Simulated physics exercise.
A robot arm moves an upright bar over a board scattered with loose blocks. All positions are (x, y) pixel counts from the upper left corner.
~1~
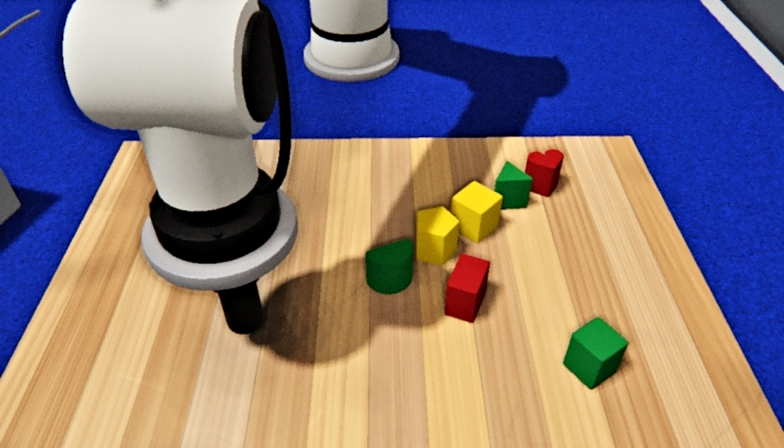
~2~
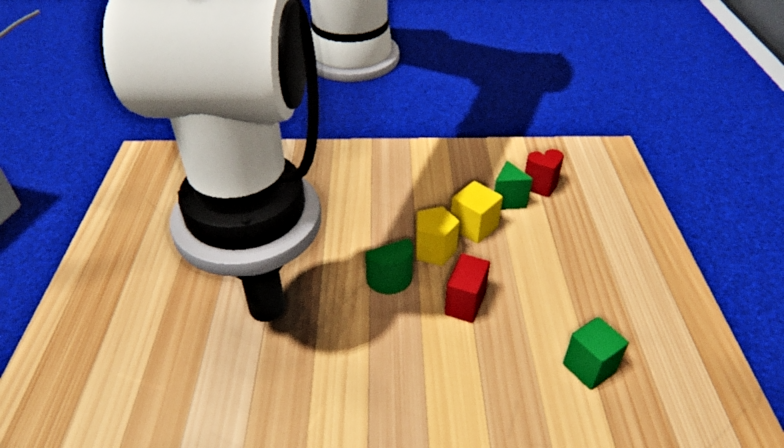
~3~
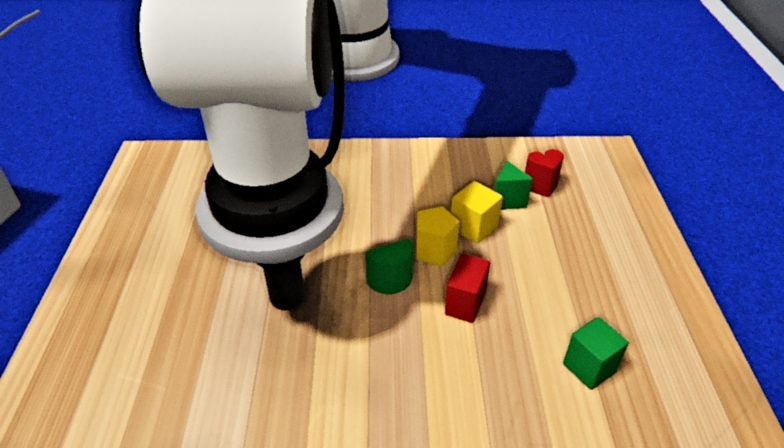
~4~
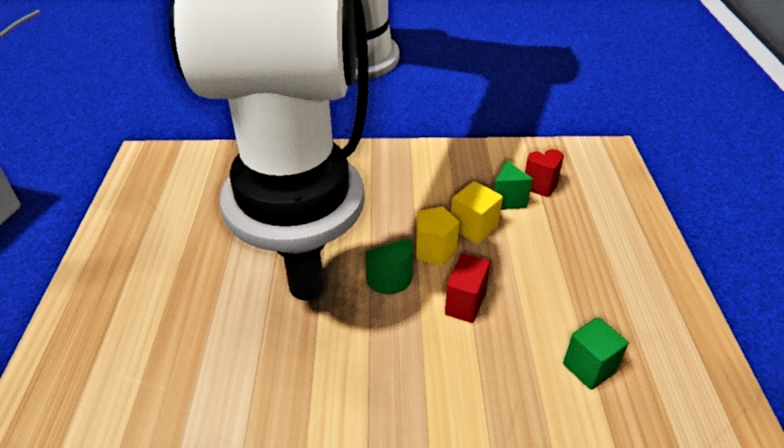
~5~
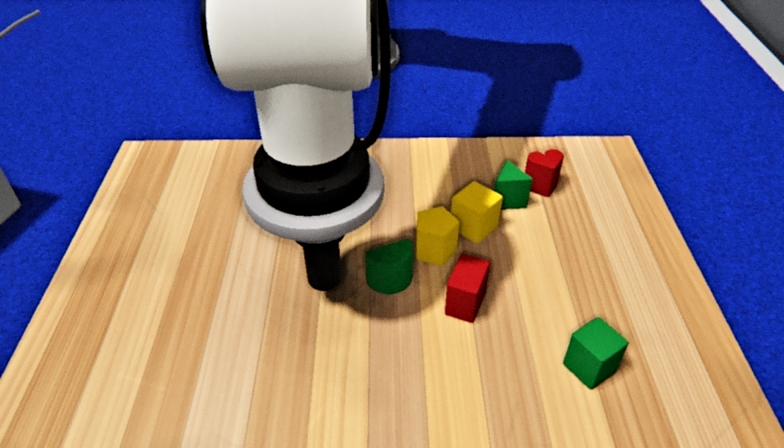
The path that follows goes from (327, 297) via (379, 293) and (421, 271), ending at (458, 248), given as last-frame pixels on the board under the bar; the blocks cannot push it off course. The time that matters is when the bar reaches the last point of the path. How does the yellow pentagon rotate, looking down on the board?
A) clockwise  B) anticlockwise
The answer is B.
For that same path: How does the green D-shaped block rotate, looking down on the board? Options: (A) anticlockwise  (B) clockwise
B.
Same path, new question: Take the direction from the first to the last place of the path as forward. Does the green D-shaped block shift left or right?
It moves right.
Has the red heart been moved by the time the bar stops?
No, I don't think so.
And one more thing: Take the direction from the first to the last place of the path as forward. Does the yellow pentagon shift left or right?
Shifted left.
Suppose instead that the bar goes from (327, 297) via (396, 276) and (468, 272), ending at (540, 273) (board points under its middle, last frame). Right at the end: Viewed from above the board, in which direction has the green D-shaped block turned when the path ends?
It goes clockwise.
On the path given first. One third of the way, bar at (379, 276); green D-shaped block at (412, 246).
Two thirds of the way, bar at (422, 253); green D-shaped block at (460, 237), turned 40° clockwise; yellow pentagon at (444, 212), turned 20° anticlockwise.
At the end, bar at (460, 231); green D-shaped block at (492, 231), turned 100° clockwise; yellow pentagon at (448, 196), turned 40° anticlockwise; red oblong unmoved; yellow four-sided block at (485, 187), turned 25° clockwise; red heart unmoved.
